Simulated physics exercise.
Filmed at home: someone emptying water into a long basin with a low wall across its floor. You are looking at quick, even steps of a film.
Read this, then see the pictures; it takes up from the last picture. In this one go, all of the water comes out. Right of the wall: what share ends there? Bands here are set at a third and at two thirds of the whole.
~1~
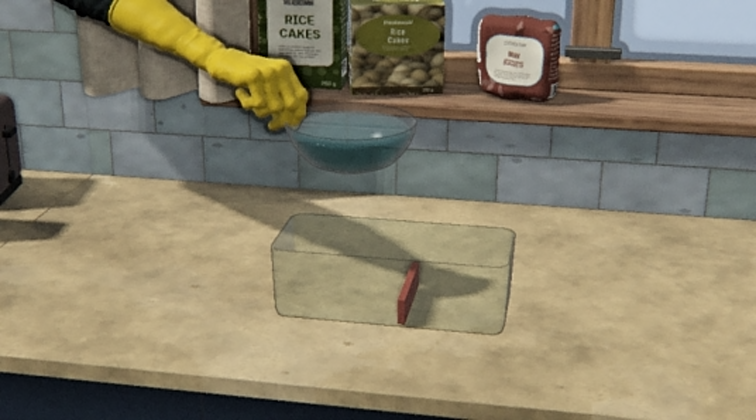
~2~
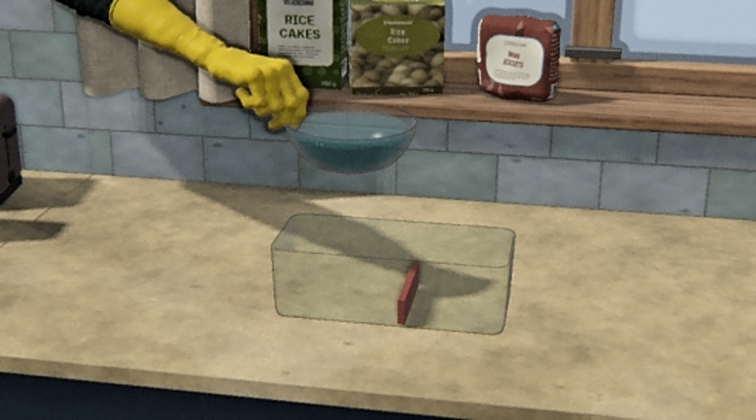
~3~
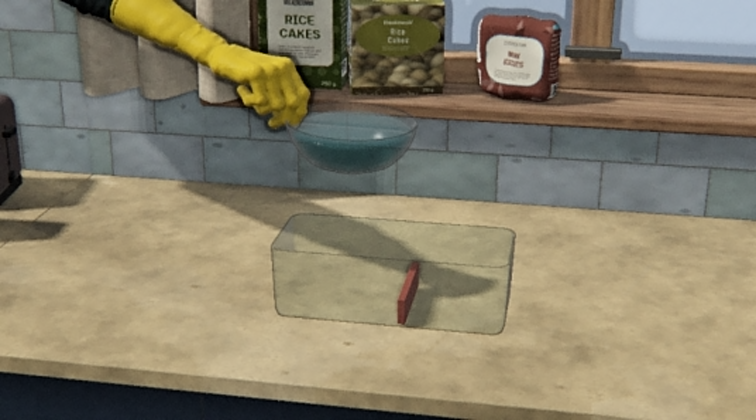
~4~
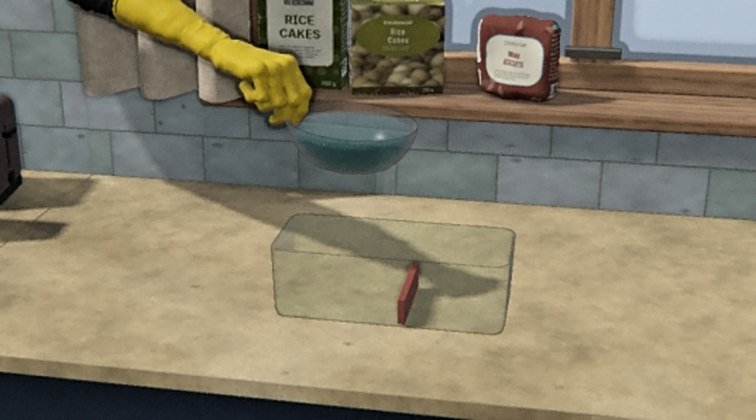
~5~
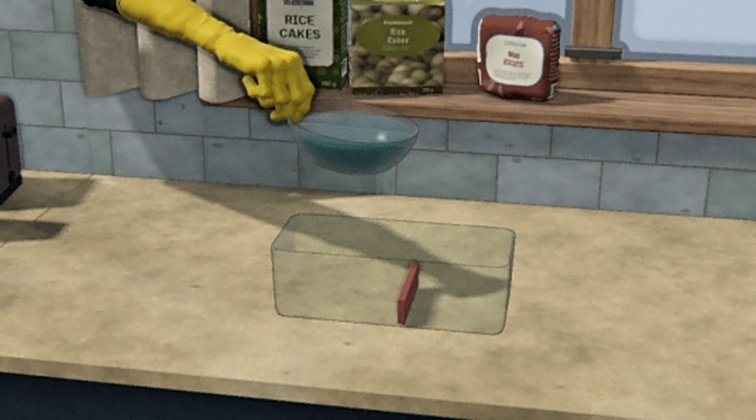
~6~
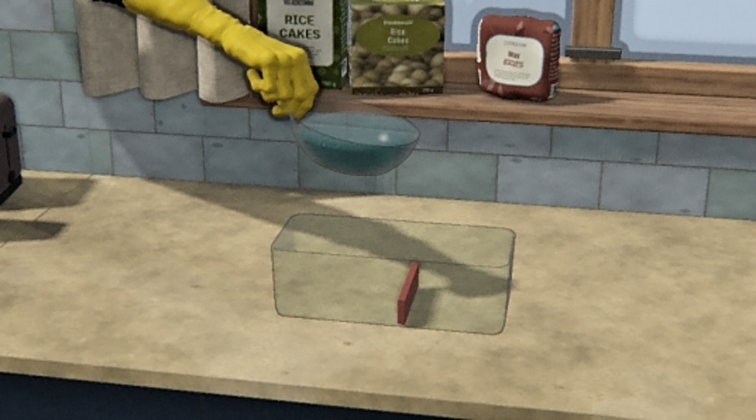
The amount on the right comes to more than two thirds of the whole.
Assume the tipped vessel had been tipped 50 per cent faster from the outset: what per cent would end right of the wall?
Something like 70 in a hundred.
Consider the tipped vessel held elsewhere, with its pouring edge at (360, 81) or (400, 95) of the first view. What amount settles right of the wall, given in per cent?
About 55 % the first time, about 75 % the second.
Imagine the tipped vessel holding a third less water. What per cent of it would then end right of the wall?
It comes to 90 per cent or so.
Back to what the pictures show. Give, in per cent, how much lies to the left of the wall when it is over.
I'd say close to 20 per cent.
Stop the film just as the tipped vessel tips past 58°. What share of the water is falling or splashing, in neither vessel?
It comes to around 35 per cent.
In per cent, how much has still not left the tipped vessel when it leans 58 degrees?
35 in a hundred.
A moment on, the tilt is 58° and 35 per cent is still to pour, 0 is left of the wall and 31 right of it.
Next, the tilt is 90° and 1 per cent is still to pour, 10 is left of the wall and 84 right of it.
Then the tilt is 100° and 0 per cent is still to pour, 17 is left of the wall and 80 right of it.
Later the tilt is 100° and 0 per cent is still to pour, 18 is left of the wall and 79 right of it.
At rest 20 per cent lies left of the wall, 78 right of it and 2 outside.
